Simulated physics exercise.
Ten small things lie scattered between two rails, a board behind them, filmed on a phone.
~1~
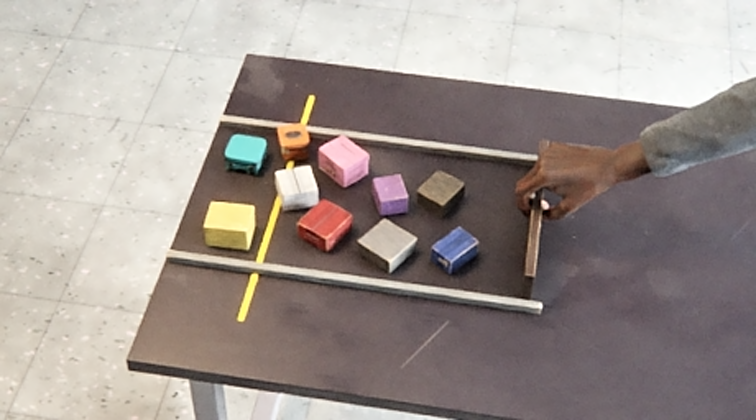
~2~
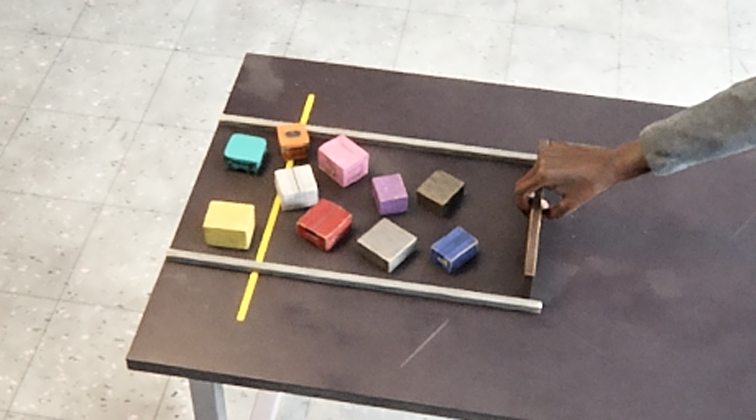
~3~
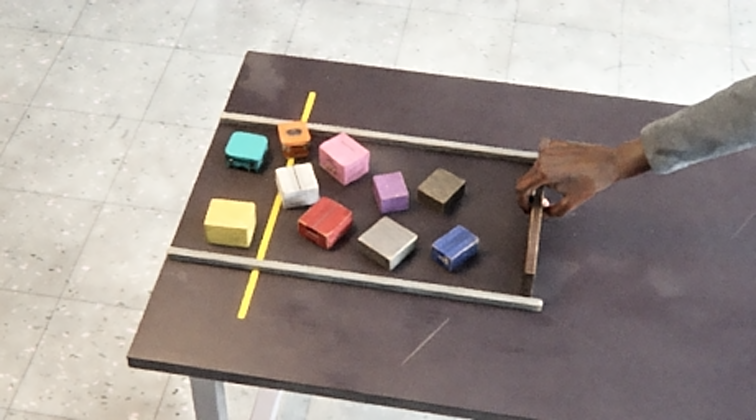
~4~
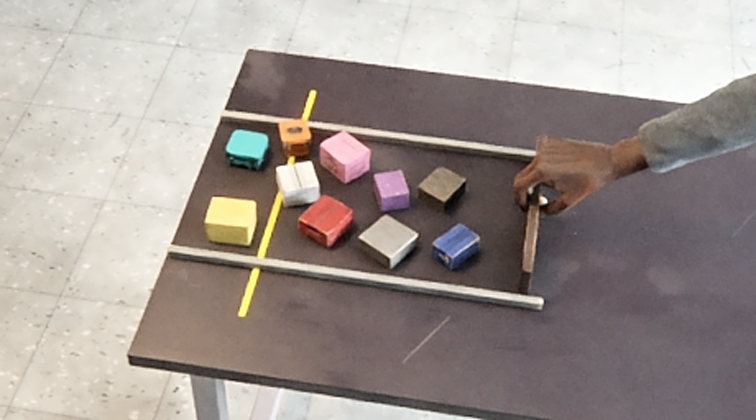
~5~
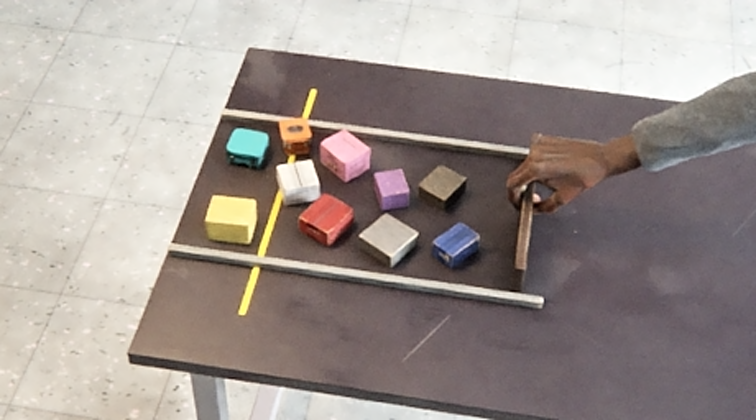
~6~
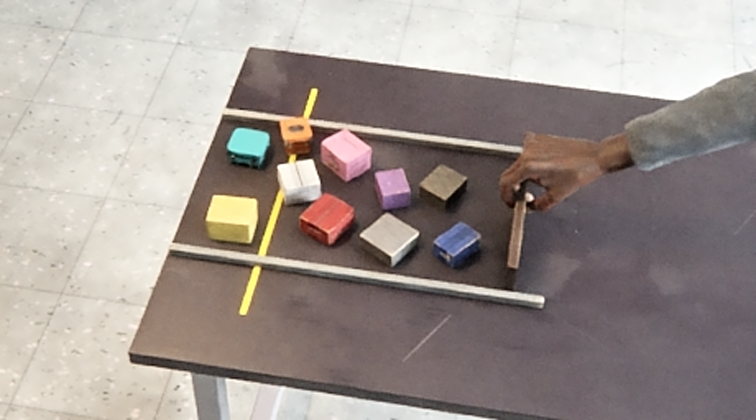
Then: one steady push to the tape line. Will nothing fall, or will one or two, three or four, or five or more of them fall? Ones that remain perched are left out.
I predict exactly one or two will slip off.
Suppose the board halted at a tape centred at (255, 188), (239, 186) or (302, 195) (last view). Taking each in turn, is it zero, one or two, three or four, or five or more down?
Spot one gives three to four, spot two five or over, spot three one or two.
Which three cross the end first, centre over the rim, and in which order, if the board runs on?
Order, earliest first: Yellow block, red box, white box.
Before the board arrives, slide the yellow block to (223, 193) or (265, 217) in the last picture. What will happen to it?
Results in order - down; down.
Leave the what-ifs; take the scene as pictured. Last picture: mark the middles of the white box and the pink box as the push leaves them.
Near (205, 170) and (282, 131).
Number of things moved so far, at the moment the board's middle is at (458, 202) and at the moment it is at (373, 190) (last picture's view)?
First 2, after that 7.
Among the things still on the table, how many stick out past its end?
3 in all.
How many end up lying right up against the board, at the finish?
That makes 3.
Soon after, none off yet; turquoise case at rest near (249, 149); yellow block at rest near (232, 219); orange case at rest near (296, 137).
Then, none off yet; turquoise case moved a little near (231, 143); yellow block moved about its own width near (177, 214); orange case moved a little near (284, 135).
At rest, the number that fall off is one or two; fallen, yellow block.
